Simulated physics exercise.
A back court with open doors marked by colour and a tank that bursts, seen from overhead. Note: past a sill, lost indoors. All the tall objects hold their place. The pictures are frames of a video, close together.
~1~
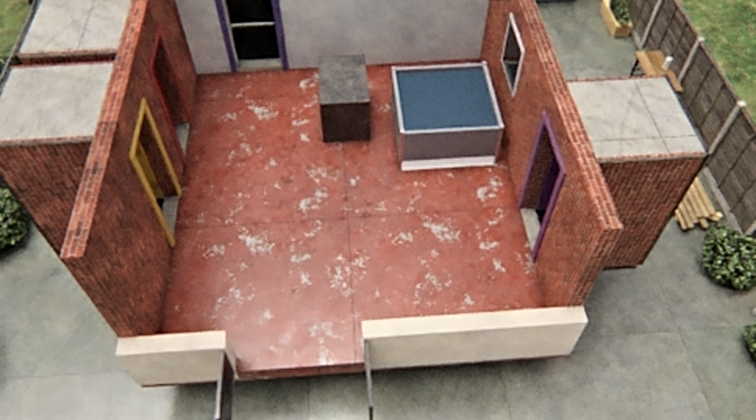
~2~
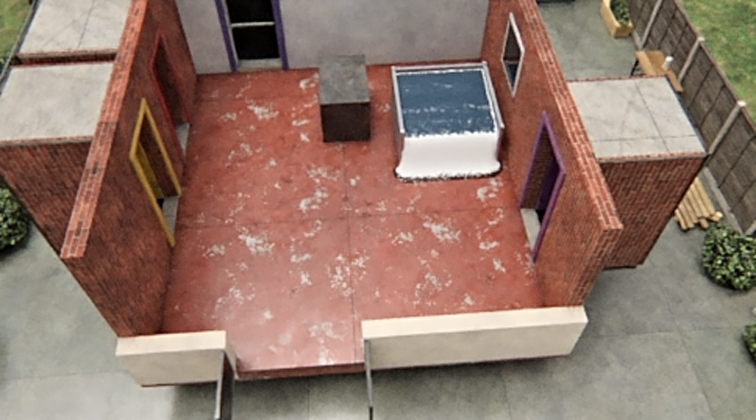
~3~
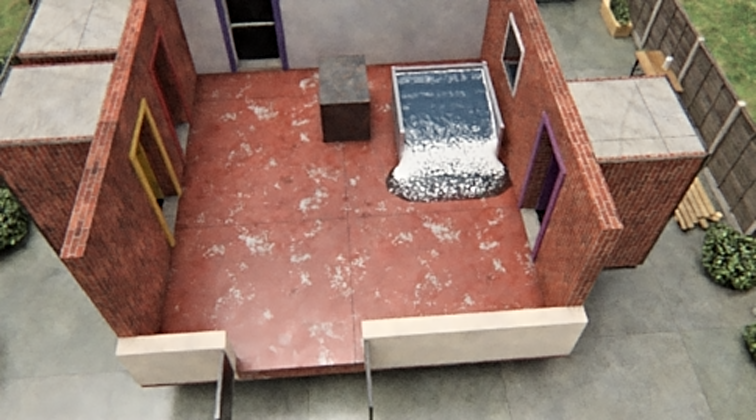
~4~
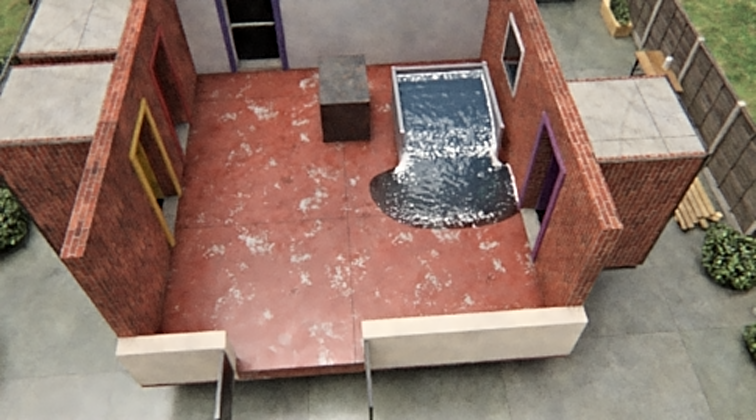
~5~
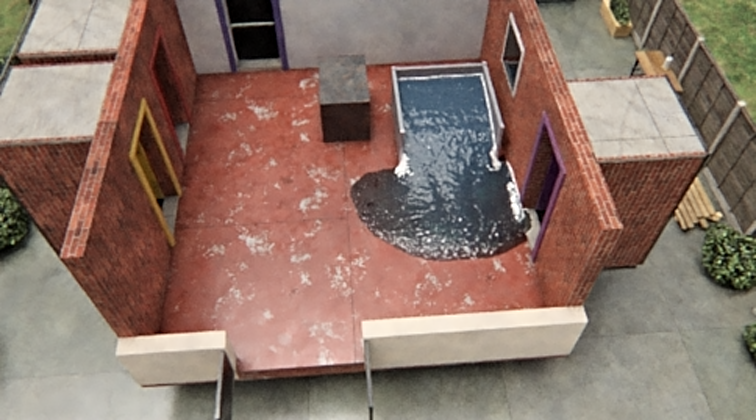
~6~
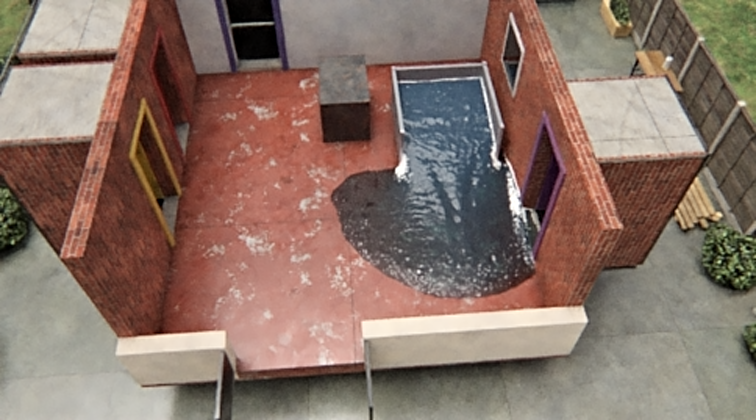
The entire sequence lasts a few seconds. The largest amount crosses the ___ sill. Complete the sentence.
The largest amount crosses the purple sill.
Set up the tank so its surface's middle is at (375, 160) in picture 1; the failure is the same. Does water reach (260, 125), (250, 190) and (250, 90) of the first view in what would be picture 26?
In the order given: Not reached, not reached and not reached.
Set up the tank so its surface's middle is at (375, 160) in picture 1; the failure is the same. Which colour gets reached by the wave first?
The door marked purple.
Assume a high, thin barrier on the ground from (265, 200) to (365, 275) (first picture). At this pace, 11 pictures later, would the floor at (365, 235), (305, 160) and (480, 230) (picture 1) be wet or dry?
One by one: Submerged, unwetted, submerged.
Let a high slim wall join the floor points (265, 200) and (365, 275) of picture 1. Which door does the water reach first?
I'd go with the purple door.
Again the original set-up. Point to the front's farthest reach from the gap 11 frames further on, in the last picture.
About at (246, 354).
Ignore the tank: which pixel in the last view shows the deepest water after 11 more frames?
Close to (533, 333).
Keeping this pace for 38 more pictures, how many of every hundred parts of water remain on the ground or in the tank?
Estimate: Close to 78 %.
A moment on, water covers 35 % of the floor; red door not reached, blue door not reached, purple door a trickle in, yellow door not reached.
Next, water covers 40 % of the floor; red door not reached, blue door not reached, purple door some in, yellow door not reached.
Then, water covers 45 % of the floor; red door not reached, blue door not reached, purple door some in, yellow door not reached.
Later, water covers 70 % of the floor; red door wet at the sill, nothing in, blue door not reached, purple door a lot in, yellow door some in.
In the end, water covers 90 % of the floor; red door wet at the sill, nothing in, blue door wet at the sill, nothing in, purple door a lot in, yellow door some in; the purple door has let in the most.
